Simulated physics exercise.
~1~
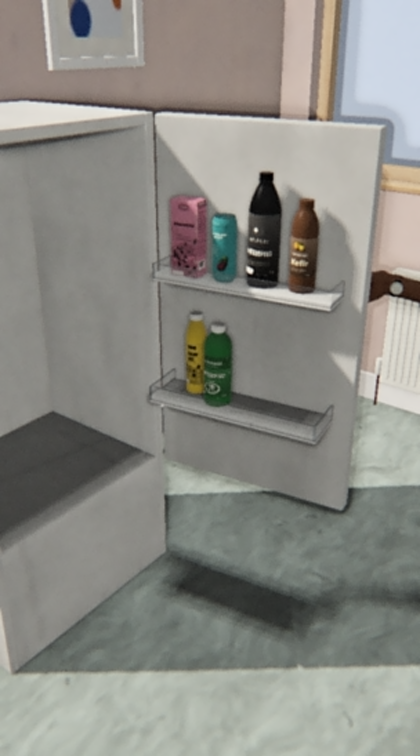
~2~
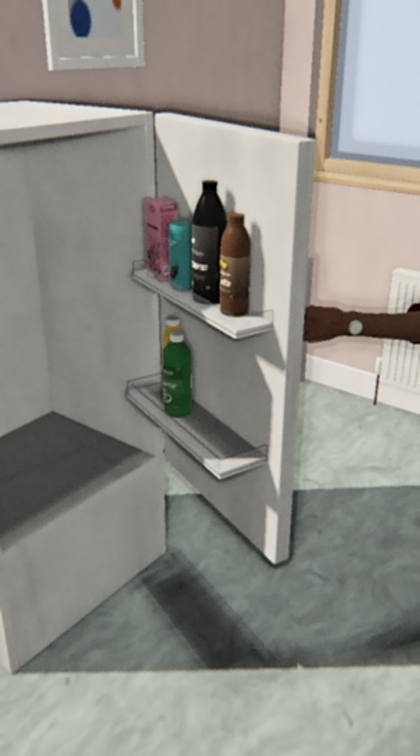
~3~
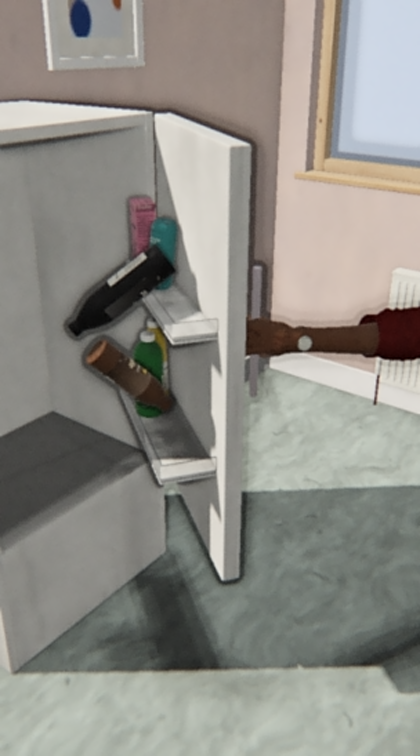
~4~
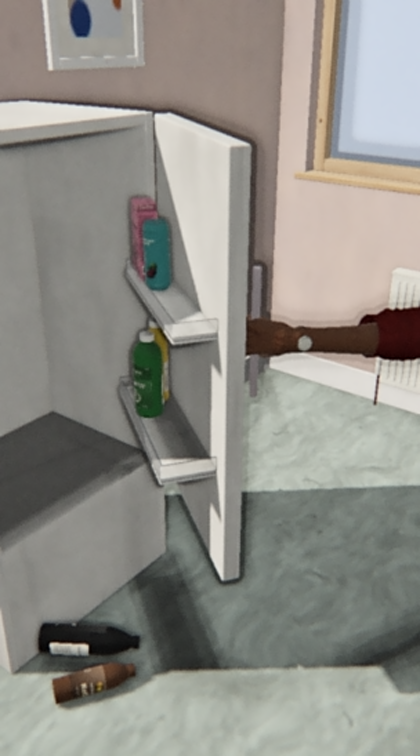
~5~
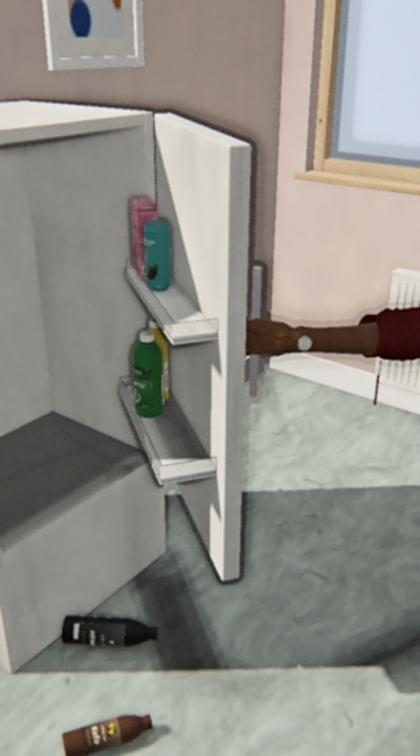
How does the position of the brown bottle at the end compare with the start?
At the start the brown bottle stands upright on the upper rack of the door, and at the end it lies on its side on the floor.
